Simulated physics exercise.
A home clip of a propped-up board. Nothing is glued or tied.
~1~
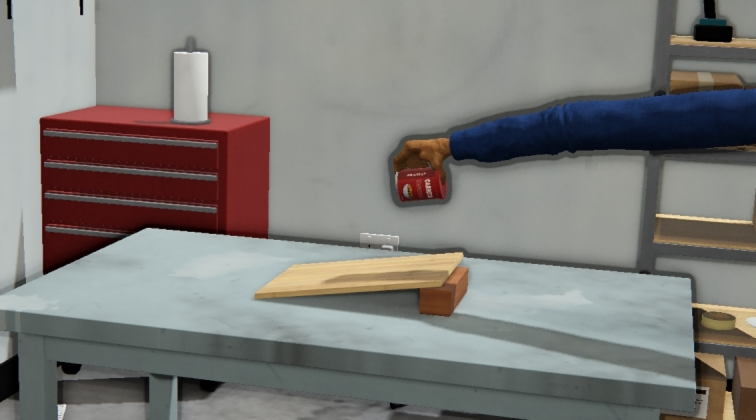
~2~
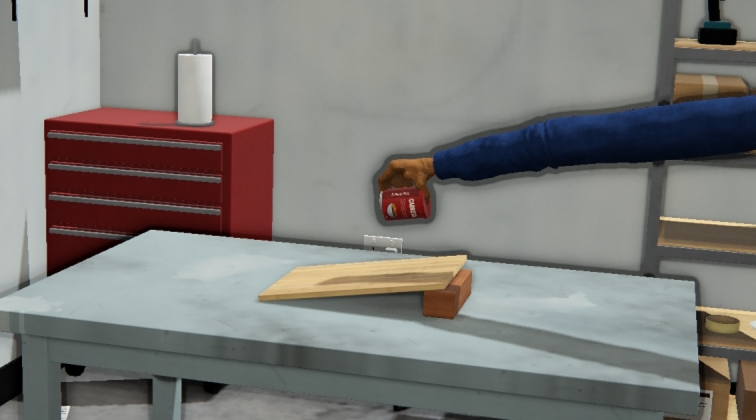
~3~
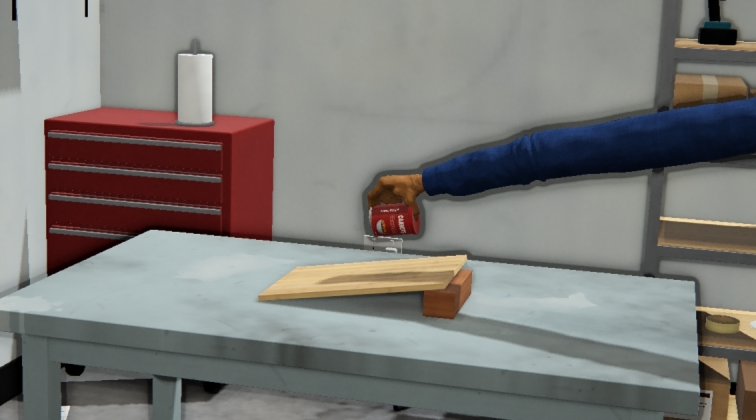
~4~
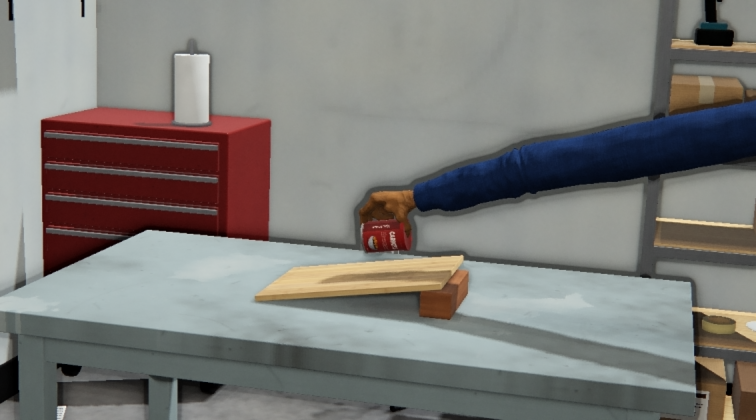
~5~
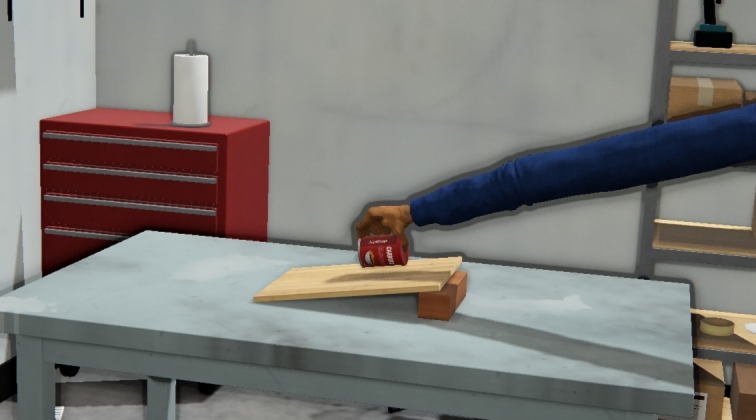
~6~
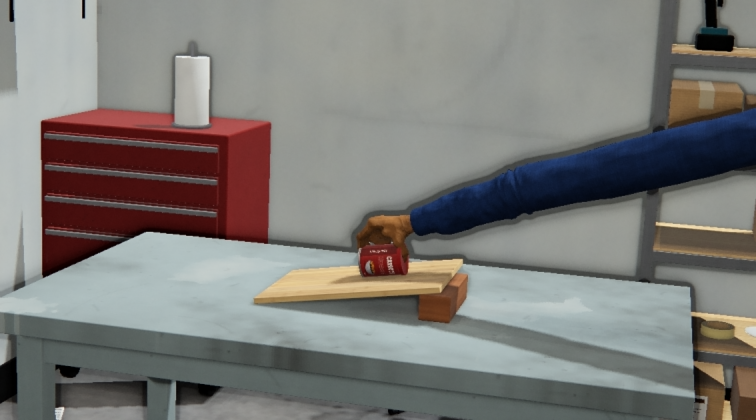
At the start, a hand in a blue sleeve reaches in from the right, holding a red tin on its side above a wooden board propped on a brick. The arm lowers the tin down and slightly left, until it sits on the sloping board with the hand still on it.
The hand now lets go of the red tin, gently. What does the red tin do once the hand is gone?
The red tin stays where it is put.
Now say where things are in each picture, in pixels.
In the first picture, on its way; red tin (421, 184).
In the second picture, on its way; red tin (405, 204).
In the third picture, on its way; red tin (395, 220).
In the fourth picture, on its way; red tin (386, 236).
In the fifth picture, on its way; red tin (383, 251).
In the sixth picture, in place under the hand; red tin (384, 260).
Then, 0.30 s later than the last frame, all is still.
Then, 0.70 s later than the last frame, red tin resting near (384, 260).
When it is over, it is as before. End places, in pixels of the last picture, red tin near (384, 260). The red tin keeps its place.
